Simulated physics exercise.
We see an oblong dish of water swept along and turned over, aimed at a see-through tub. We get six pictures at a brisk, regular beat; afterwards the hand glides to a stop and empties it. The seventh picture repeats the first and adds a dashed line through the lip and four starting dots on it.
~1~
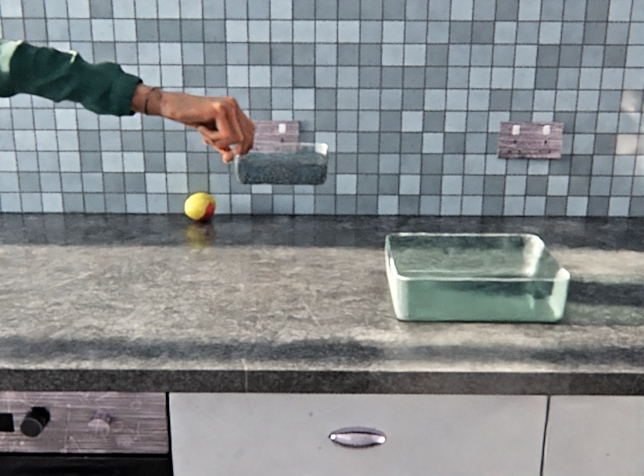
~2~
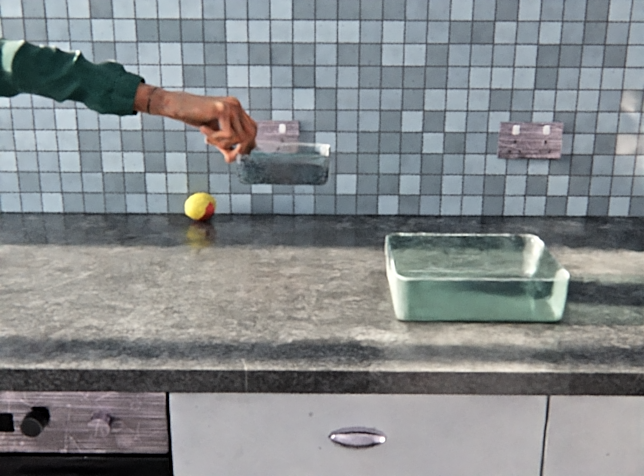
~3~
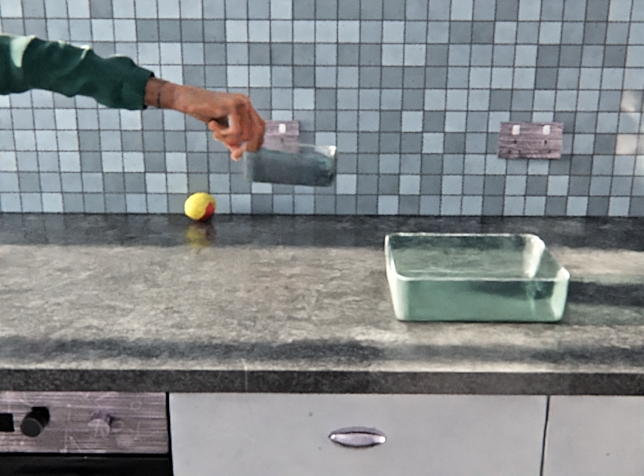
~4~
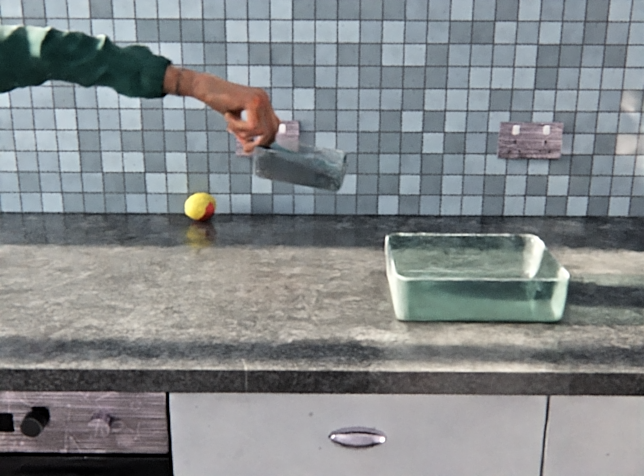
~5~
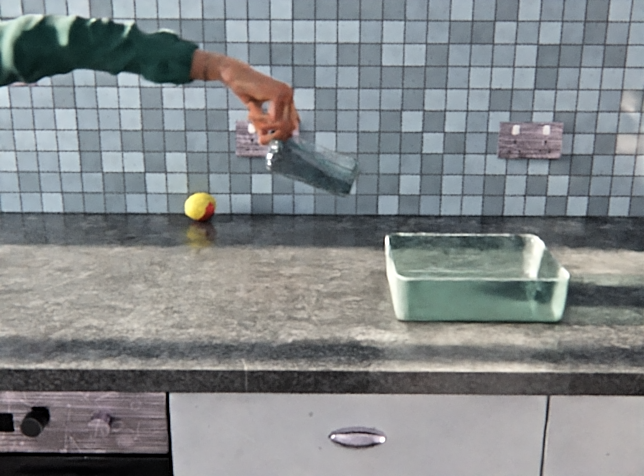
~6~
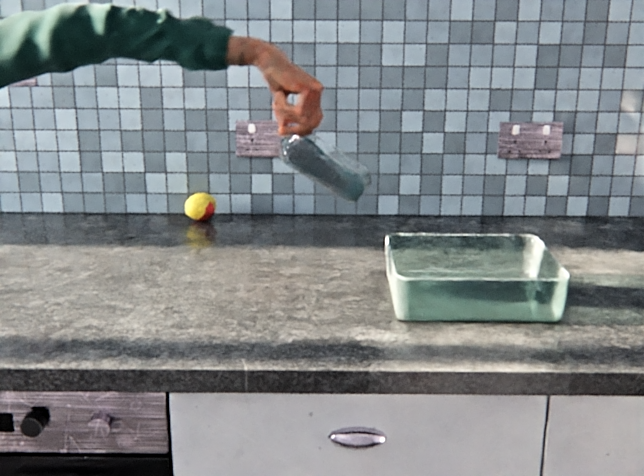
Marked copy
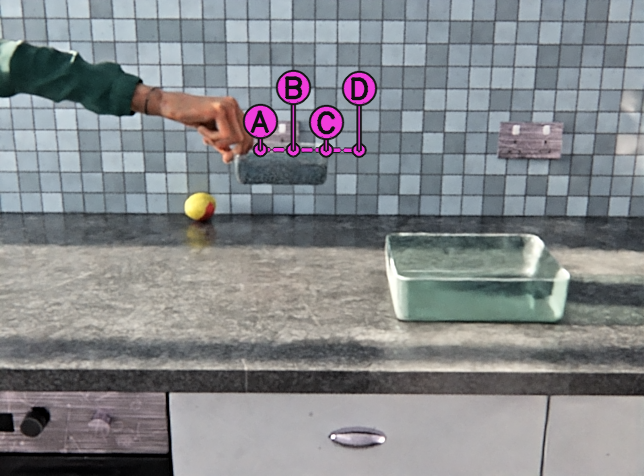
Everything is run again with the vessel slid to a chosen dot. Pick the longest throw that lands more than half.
The answer is spot A.
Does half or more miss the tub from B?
No, not at all.
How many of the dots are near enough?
All of them.
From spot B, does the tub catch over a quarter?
Yes, it does.
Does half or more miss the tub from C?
No, that is safe.
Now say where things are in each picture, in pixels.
In the first picture, upright, lip at (326, 150); tub from (396, 318) to (563, 319); nothing has left yet.
In the second picture, upright, lip at (328, 150); nothing has left yet.
In the third picture, tipped about 4°, lip at (335, 152); nothing has left yet.
In the fourth picture, tipped about 10°, lip at (346, 158); water is over the rim, down to (264, 142).
In the fifth picture, tipped about 20°, lip at (358, 166); water is over the rim, down to (271, 137).
In the sixth picture, tipped about 32°, lip at (369, 175); nothing has left yet.
In magenta, A at (260, 149); B at (293, 149); C at (326, 150); D at (359, 150).
With A, about 66 % lands in the tub, 24 % falls short and 10 % goes beside or beyond.
With B, about 75 % lands in the tub, 11 % falls short and 14 % goes beside or beyond.
With C, about 78 % lands in the tub, 6 % falls short and 16 % goes beside or beyond.
With D, about 86 % lands in the tub, 4 % falls short and 10 % goes beside or beyond.
